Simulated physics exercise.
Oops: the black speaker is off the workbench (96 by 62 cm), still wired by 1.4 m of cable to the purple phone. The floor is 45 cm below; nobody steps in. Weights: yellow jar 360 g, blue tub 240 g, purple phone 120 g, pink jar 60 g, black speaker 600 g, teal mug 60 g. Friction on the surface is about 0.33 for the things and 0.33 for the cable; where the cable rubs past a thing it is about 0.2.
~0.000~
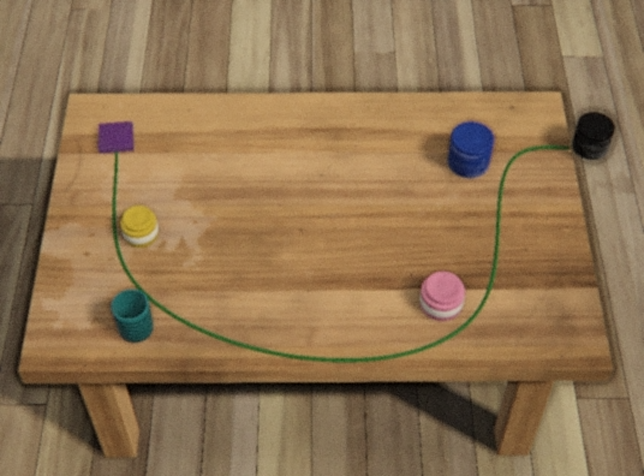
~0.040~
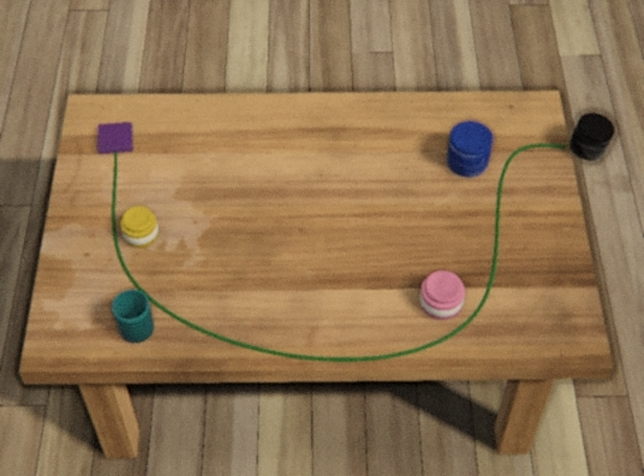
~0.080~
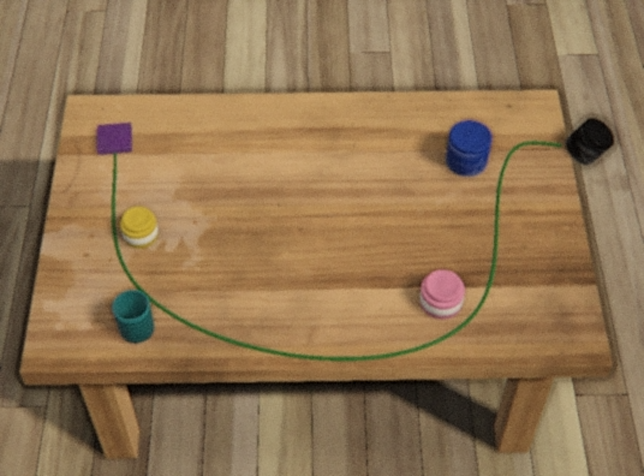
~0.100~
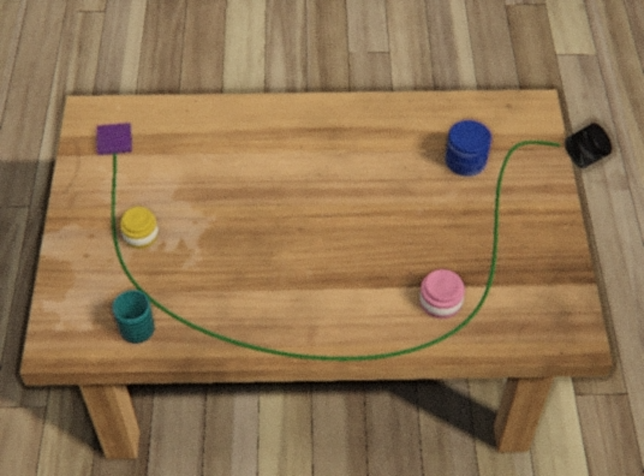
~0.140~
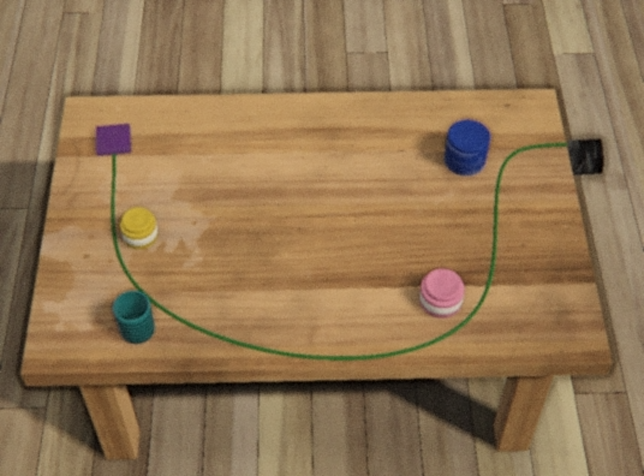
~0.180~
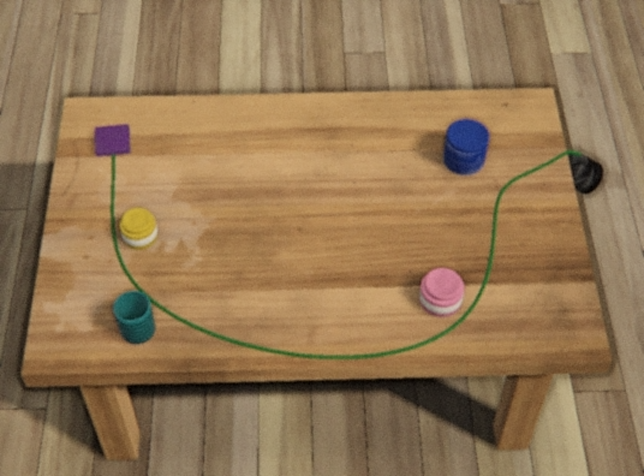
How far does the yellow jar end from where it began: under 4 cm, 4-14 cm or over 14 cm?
Result: Yellow jar hardly moves.
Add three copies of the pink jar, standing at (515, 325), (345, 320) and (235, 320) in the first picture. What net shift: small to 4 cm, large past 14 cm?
In turn: Small, large, large.
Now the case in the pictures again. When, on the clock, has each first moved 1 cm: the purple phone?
Purple phone 0.34 s.
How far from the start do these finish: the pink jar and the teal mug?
About: Pink jar off the top, teal mug 0 cm.
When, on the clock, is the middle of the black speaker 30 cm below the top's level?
That is: 0.30 s.
At 0.4 s, the cable's tail end at (118, 185); yellow jar 2 cm off its start, pink jar 28 cm off its start, purple phone 7 cm off its start.
At 0.7 s, the cable's tail end at (120, 197); yellow jar 2 cm off its start, pink jar 61 cm off its start, purple phone 10 cm off its start.
At 0.9 s, the cable's tail end at (120, 197); yellow jar 2 cm off its start at (145, 213), pink jar over the edge, purple phone 10 cm off its start at (116, 178).
At 1.2 s, the cable's tail end at (120, 197); yellow jar 2 cm off its start, pink jar over the edge, purple phone 10 cm off its start.
At 2.4 s, the cable's tail end at (120, 197); yellow jar 2 cm off its start at (145, 213), pink jar over the edge, purple phone 10 cm off its start at (116, 178), black speaker over the edge.
